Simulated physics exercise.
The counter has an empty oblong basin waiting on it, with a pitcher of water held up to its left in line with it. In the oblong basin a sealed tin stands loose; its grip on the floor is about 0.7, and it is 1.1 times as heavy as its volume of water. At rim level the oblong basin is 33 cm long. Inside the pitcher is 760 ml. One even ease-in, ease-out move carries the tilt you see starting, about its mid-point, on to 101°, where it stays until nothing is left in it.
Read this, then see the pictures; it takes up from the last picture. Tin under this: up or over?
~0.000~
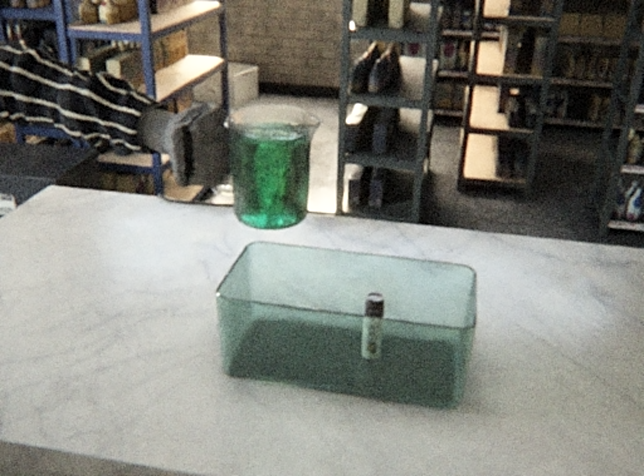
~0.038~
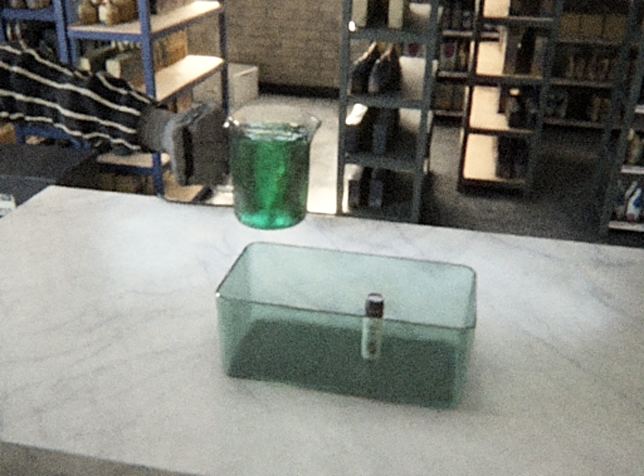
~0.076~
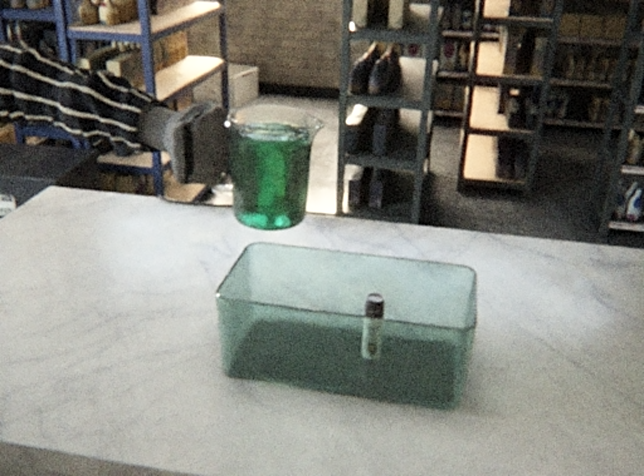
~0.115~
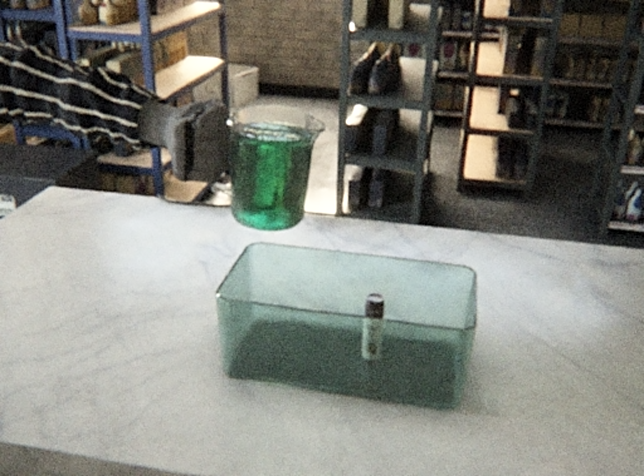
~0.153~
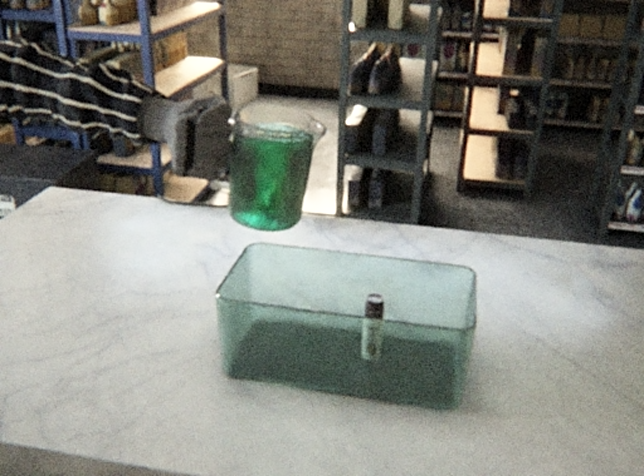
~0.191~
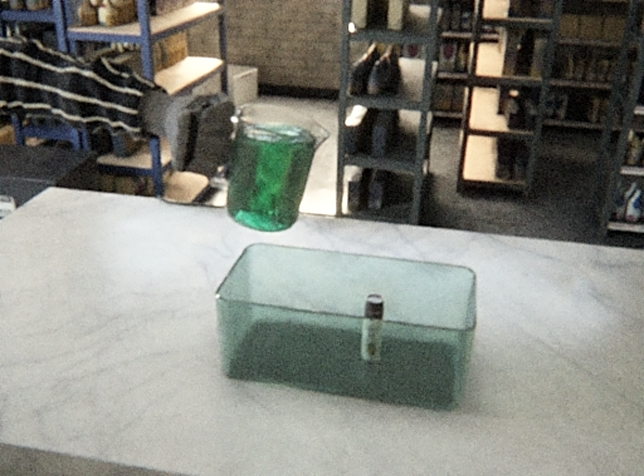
Over.
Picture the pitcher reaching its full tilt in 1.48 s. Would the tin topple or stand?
The tin tumbles.
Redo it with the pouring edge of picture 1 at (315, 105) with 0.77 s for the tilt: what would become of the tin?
Then it tips over.
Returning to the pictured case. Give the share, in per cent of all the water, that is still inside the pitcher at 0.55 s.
84 %.
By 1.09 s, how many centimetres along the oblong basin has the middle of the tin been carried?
Close to 2 cm.
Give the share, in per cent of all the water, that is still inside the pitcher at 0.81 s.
Share remaining: Approx. 38 %.
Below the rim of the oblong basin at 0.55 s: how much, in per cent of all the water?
About 2%.
Then, 0.55 s in, the tilt is 69° and 84 per cent is still to pour; the tin stands where it began.
Then, 0.81 s in, the tilt is 99° and 37 per cent is still to pour; the tin stands where it began.
Then, 1.09 s in, the tilt is 101° and 7 per cent is still to pour; the tin leans 26°.
Then, 1.39 s in, the tilt is 101° and 1 per cent is still to pour; the tin lies on its side.
Finally, the tin lies on its side.
